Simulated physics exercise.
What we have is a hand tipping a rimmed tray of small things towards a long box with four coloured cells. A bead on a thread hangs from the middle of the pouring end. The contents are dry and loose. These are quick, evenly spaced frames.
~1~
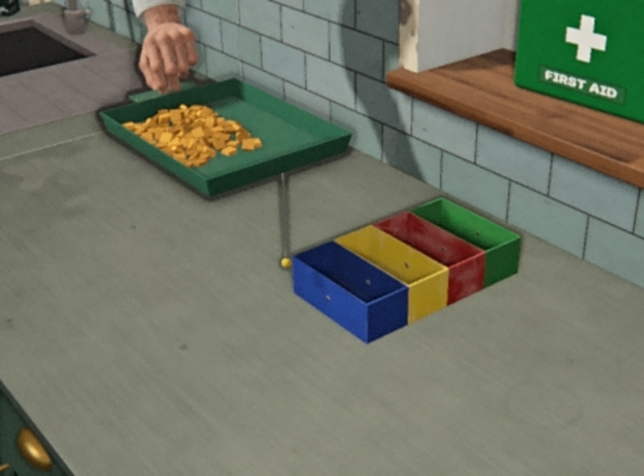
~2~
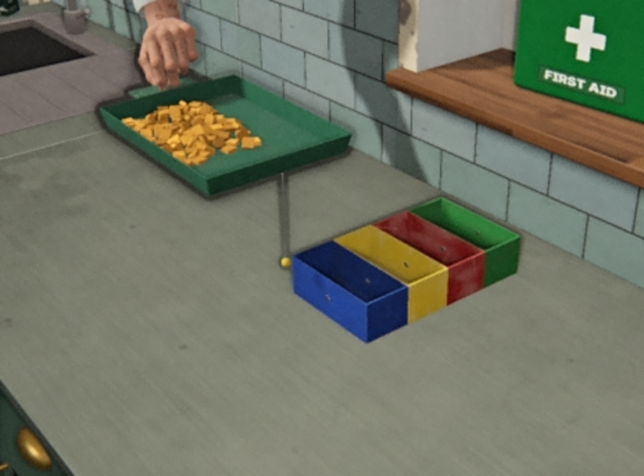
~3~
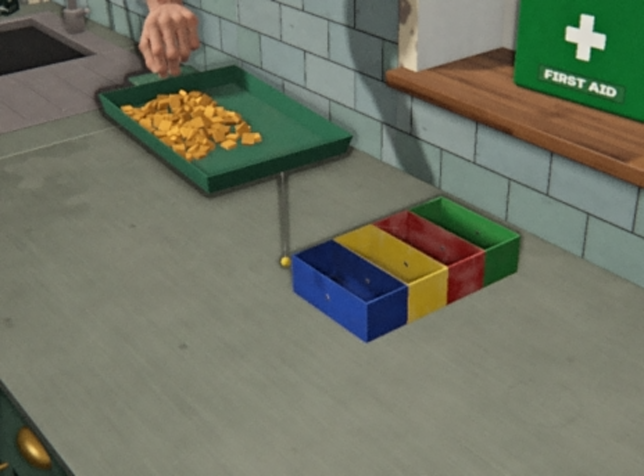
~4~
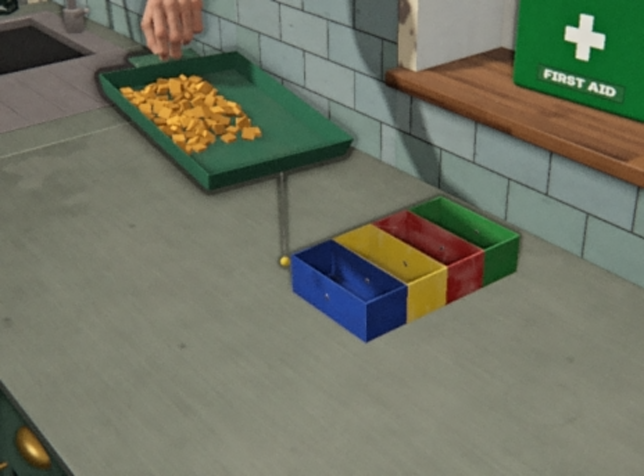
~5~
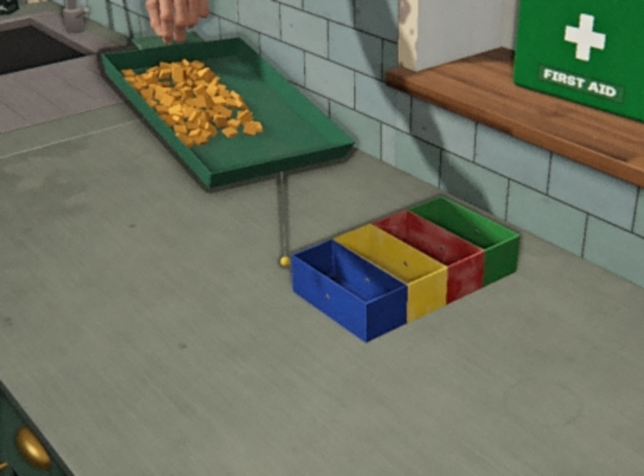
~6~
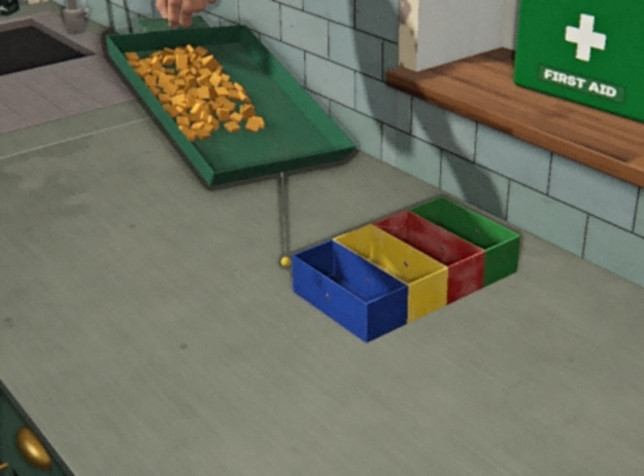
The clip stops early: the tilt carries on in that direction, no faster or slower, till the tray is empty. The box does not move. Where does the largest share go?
The blue cell gets the most.
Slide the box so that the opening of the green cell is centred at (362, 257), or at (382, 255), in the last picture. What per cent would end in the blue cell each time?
The first gives 0 %, the second 0 %.
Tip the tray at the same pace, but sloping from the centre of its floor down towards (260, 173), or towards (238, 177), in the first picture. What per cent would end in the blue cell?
First some 0, then 0 per cent.
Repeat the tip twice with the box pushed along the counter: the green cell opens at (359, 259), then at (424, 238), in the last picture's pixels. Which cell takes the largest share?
In turn: The cell in green; that yellow cell.
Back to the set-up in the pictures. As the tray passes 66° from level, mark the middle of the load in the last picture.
At about (304, 146).
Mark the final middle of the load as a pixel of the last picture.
Around (353, 301).
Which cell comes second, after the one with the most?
It is the cell in yellow.
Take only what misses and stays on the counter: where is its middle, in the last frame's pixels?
At about (326, 340).
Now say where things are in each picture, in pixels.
Corners of the pouring end at (208, 176) and (346, 133), level; middle of the load at (186, 130), small crackers; bead on its thread at (287, 263); blue cell at (387, 311); yellow cell at (428, 293); red cell at (466, 275); green cell at (502, 259), in the first frame.
Corners of the pouring end at (208, 176) and (345, 133), level; middle of the load at (186, 127), in the second frame.
Corners of the pouring end at (209, 174) and (346, 134), tipped barely, lowest at the right corner; middle of the load at (186, 119), in the third frame.
Corners of the pouring end at (210, 171) and (347, 137), tipped a little, lowest at the right corner; middle of the load at (186, 106), in the fourth frame.
Corners of the pouring end at (213, 170) and (349, 140), tipped clearly, lowest at the right corner; middle of the load at (188, 94), in the fifth frame.
Corners of the pouring end at (216, 169) and (350, 144), tipped clearly, lowest at the right corner; middle of the load at (191, 83); blue cell at (387, 310); yellow cell at (427, 292); red cell at (465, 274); green cell at (501, 258), in the sixth frame.
Soon after the last picture, tray tipped steeply; nearly all on the tray; a stray few falling or outside the box.
A little later, tray tipped past a quarter turn; about half on the tray; about a quarter in the blue cell; a small part in the yellow cell; a small part falling or outside the box.
Later still, tray tipped past a quarter turn; about half in the blue cell; about a quarter in the yellow cell; about a quarter falling or outside the box.
At rest, tray tipped past a quarter turn; about half in the blue cell; about a quarter in the yellow cell; none in the red cell; none in the green cell; about a quarter outside the box.
